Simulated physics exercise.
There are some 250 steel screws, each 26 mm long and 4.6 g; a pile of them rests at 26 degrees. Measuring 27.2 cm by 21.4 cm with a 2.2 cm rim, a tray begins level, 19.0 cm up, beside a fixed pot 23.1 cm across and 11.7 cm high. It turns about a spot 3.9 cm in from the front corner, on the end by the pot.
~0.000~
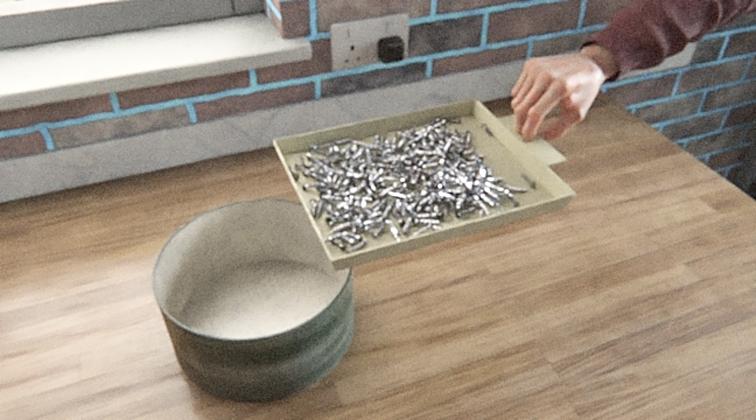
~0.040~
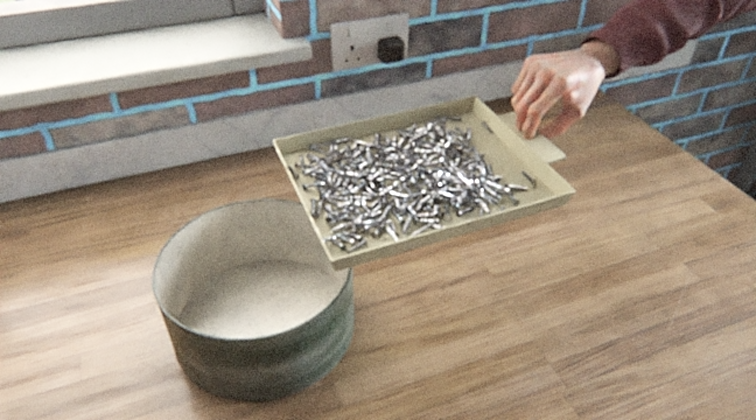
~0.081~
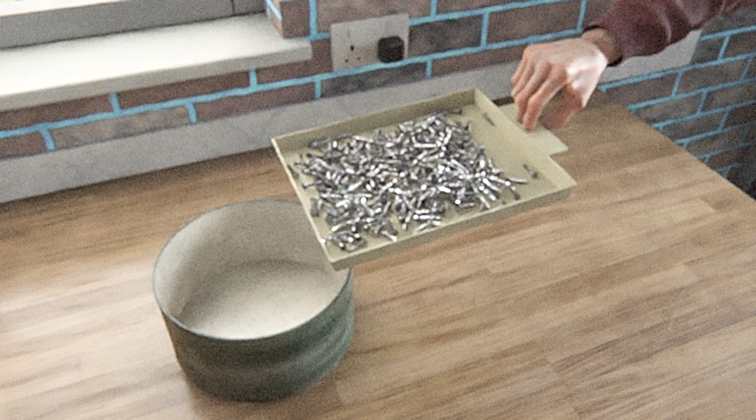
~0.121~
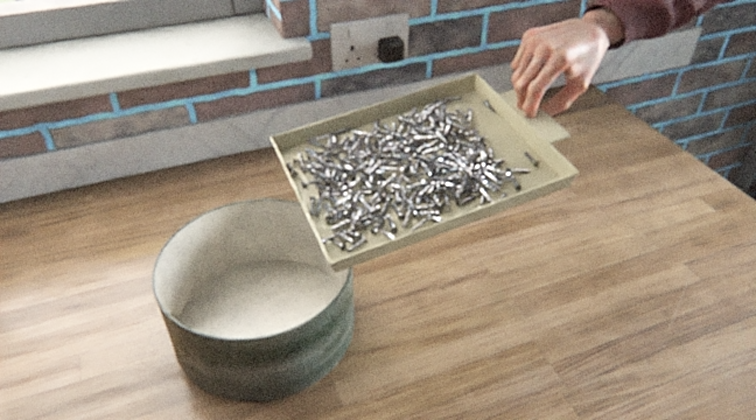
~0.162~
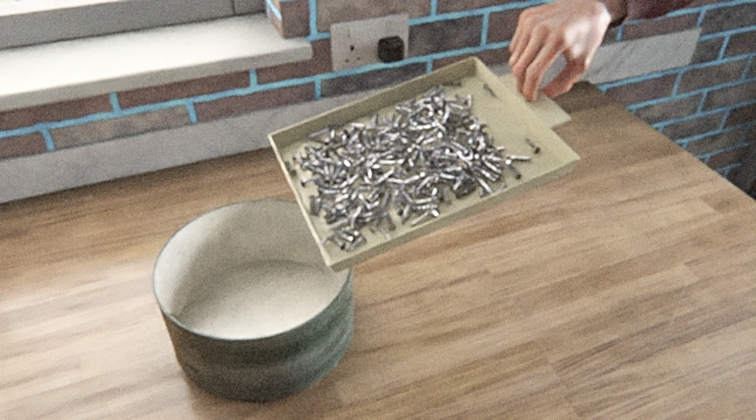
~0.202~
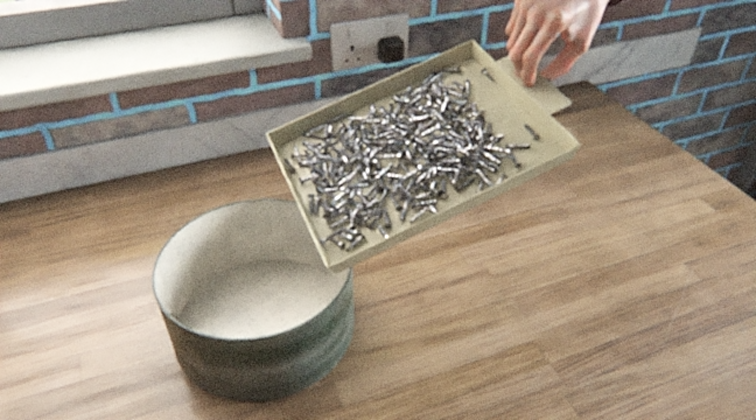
A shallow tray piled with small metal pieces tilts left beside a round pot, a hand at its raised end.
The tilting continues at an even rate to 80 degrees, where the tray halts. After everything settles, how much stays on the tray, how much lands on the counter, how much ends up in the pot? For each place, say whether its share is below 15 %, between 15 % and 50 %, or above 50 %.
Tray: A low amount. Counter: A mid-sized amount. Pot: A majority.
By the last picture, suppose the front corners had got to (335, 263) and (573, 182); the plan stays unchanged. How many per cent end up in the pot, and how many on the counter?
The pot gets 0 and the counter 95.
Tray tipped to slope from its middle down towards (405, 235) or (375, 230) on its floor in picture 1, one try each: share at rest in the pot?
I'd put it at roughly 0 per cent for the first tilt and roughly 10 per cent for the second.
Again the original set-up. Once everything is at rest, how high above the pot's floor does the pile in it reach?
Height: Approx. 2.5 cm.
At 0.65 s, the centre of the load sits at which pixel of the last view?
Expected load position: Near (300, 214).
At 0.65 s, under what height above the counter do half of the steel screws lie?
Some 22 cm above the counter.
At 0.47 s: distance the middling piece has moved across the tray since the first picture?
Displacement on the tray: About 4 cm.
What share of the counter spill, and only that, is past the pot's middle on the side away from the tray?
About 70 per cent.
After 0.47 s, tilt 48 degrees; the tray holds 100 %, the pot 0 %.
Then, at 0.65 s, tilt 69 degrees; the tray holds 90 %, the pot 0 %.
Then, at 0.95 s, tilt 80 degrees; the tray holds 10 %, the pot 55 %.
By 2.1 s all is still; tray 5 %, counter 35 %, pot 65 %.
